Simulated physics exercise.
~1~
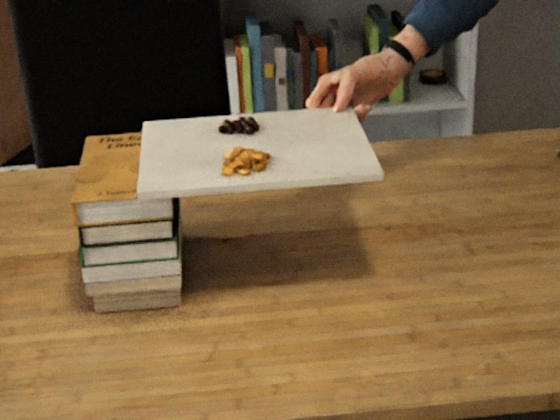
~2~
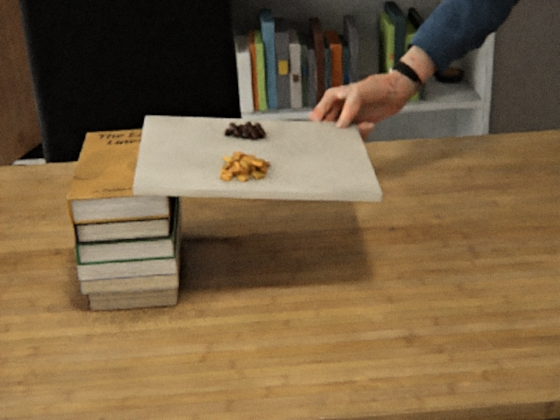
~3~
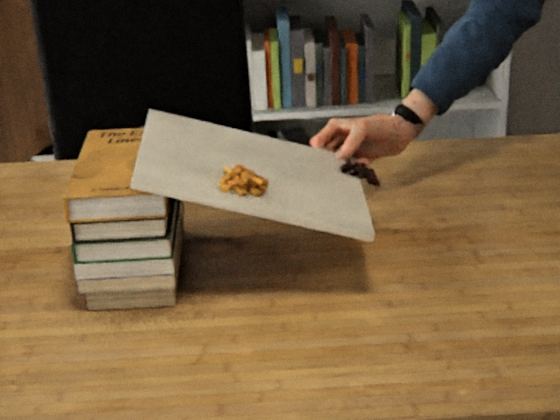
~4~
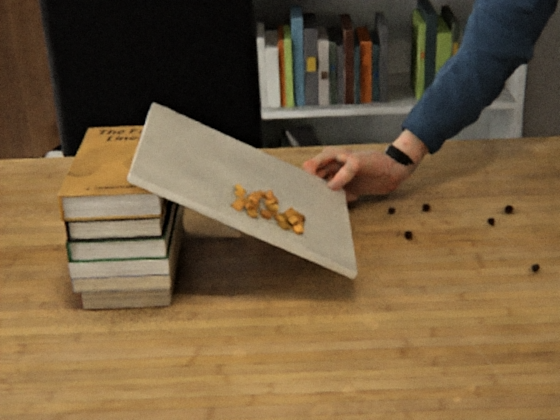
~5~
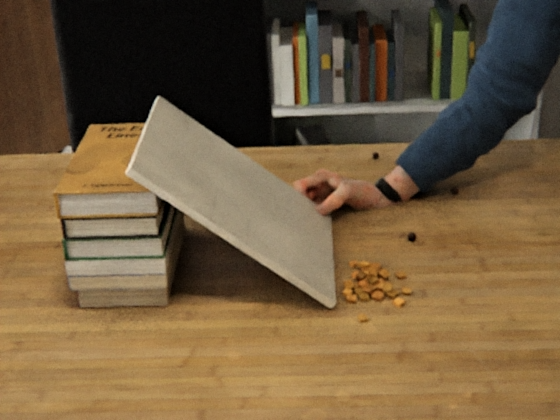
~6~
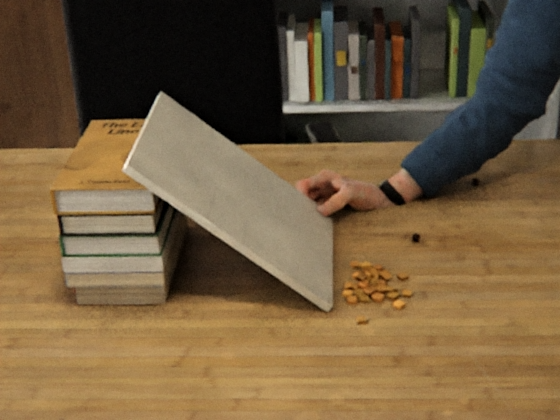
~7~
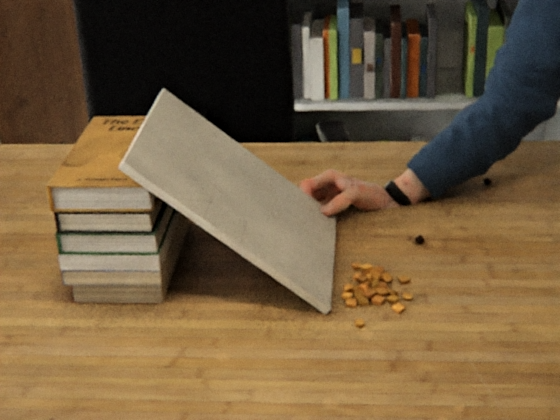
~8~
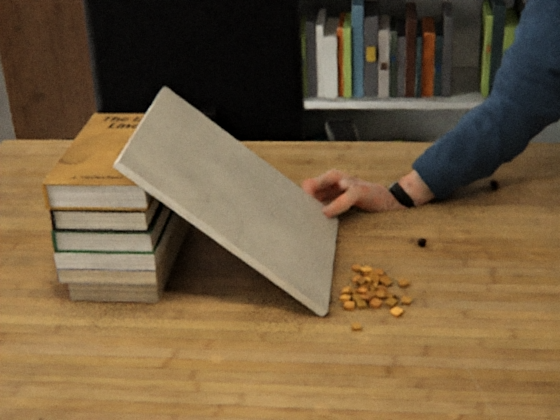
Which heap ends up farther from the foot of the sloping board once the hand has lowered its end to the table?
The dark heap from the far side of the board ends up farther away, with its bits scattered across the table, while the golden pieces lie close to the foot.
